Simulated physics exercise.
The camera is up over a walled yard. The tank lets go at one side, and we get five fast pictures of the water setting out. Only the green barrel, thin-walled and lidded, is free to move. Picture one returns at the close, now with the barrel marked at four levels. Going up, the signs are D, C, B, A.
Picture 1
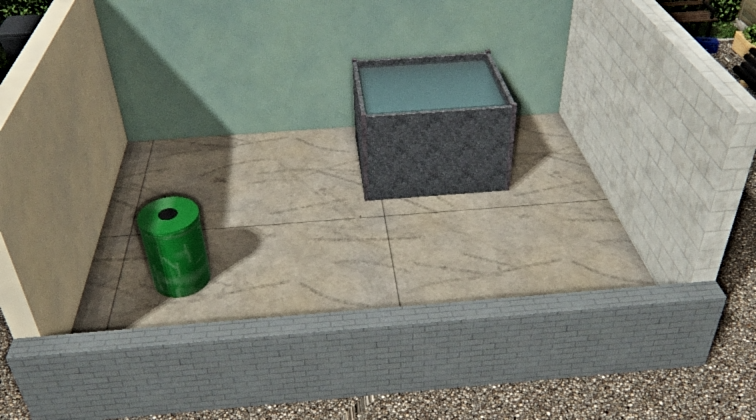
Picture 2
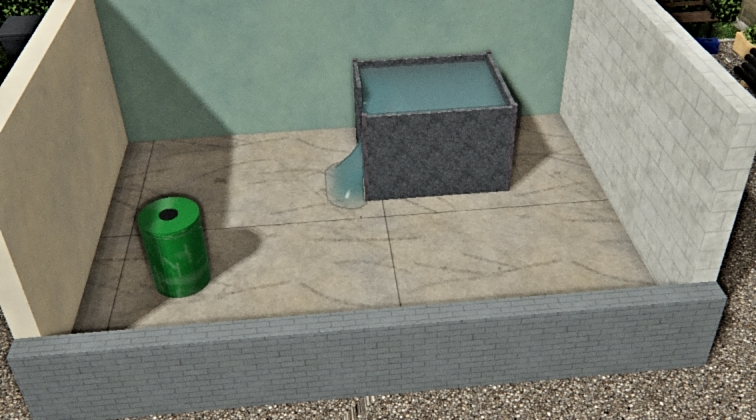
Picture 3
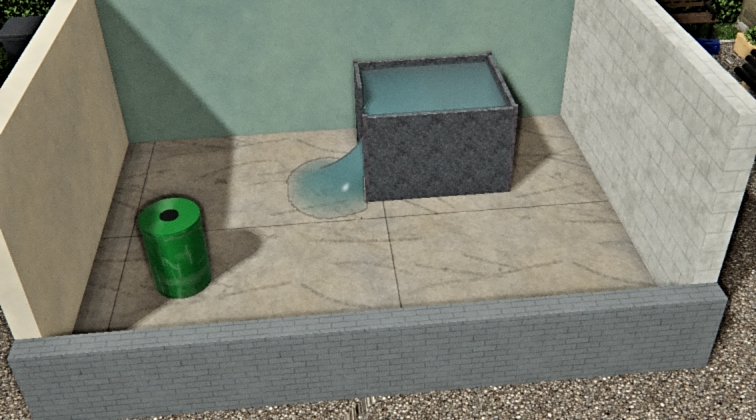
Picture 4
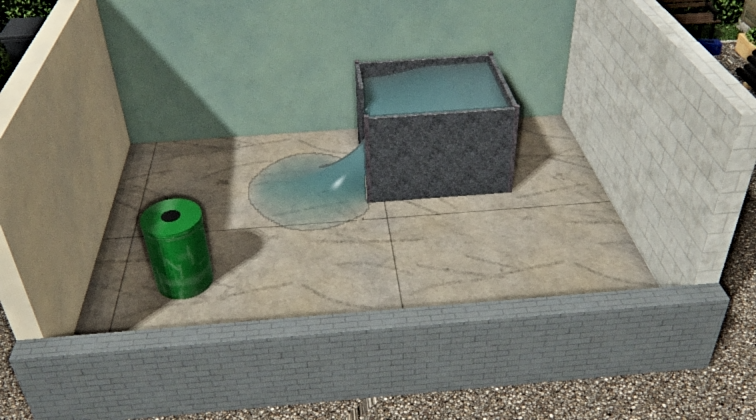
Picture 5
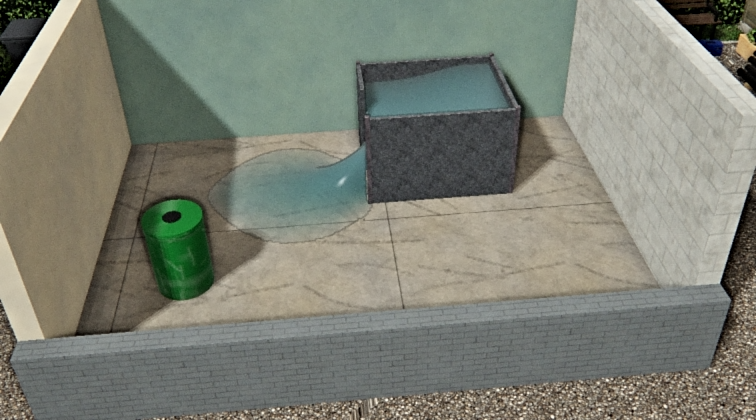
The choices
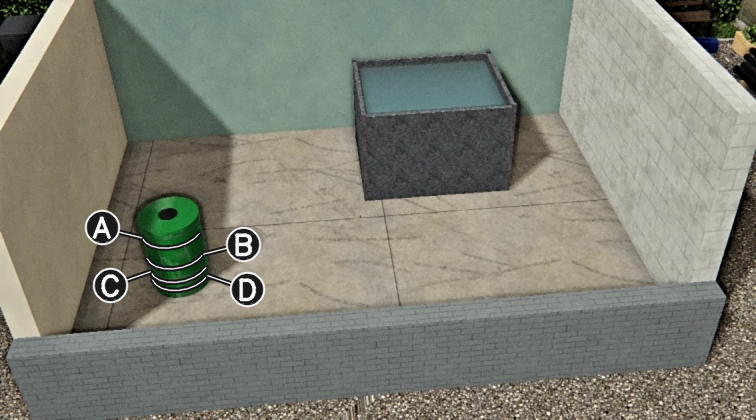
In a walled yard, water pours from the left side of a full dark stone tank and spreads leftward across the paved floor in a widening puddle, while the green barrel at the left stays standing in place.
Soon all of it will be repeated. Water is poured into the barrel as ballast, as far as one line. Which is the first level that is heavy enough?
That is level B.
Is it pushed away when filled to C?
Yes, it does.
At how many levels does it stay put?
Two of the four.
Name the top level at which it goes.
C it is.
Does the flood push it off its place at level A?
No, not at all.
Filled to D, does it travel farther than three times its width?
Yes.
On the marked copy, A at (168, 248); B at (173, 268); C at (176, 282); D at (178, 290); from the bottom up D, C, B, A.
For level A, it does not move.
For level B, it does not move.
For level C, it is pushed about 3 times its own width away.
For level D, it is pushed about 6 times its own width away.
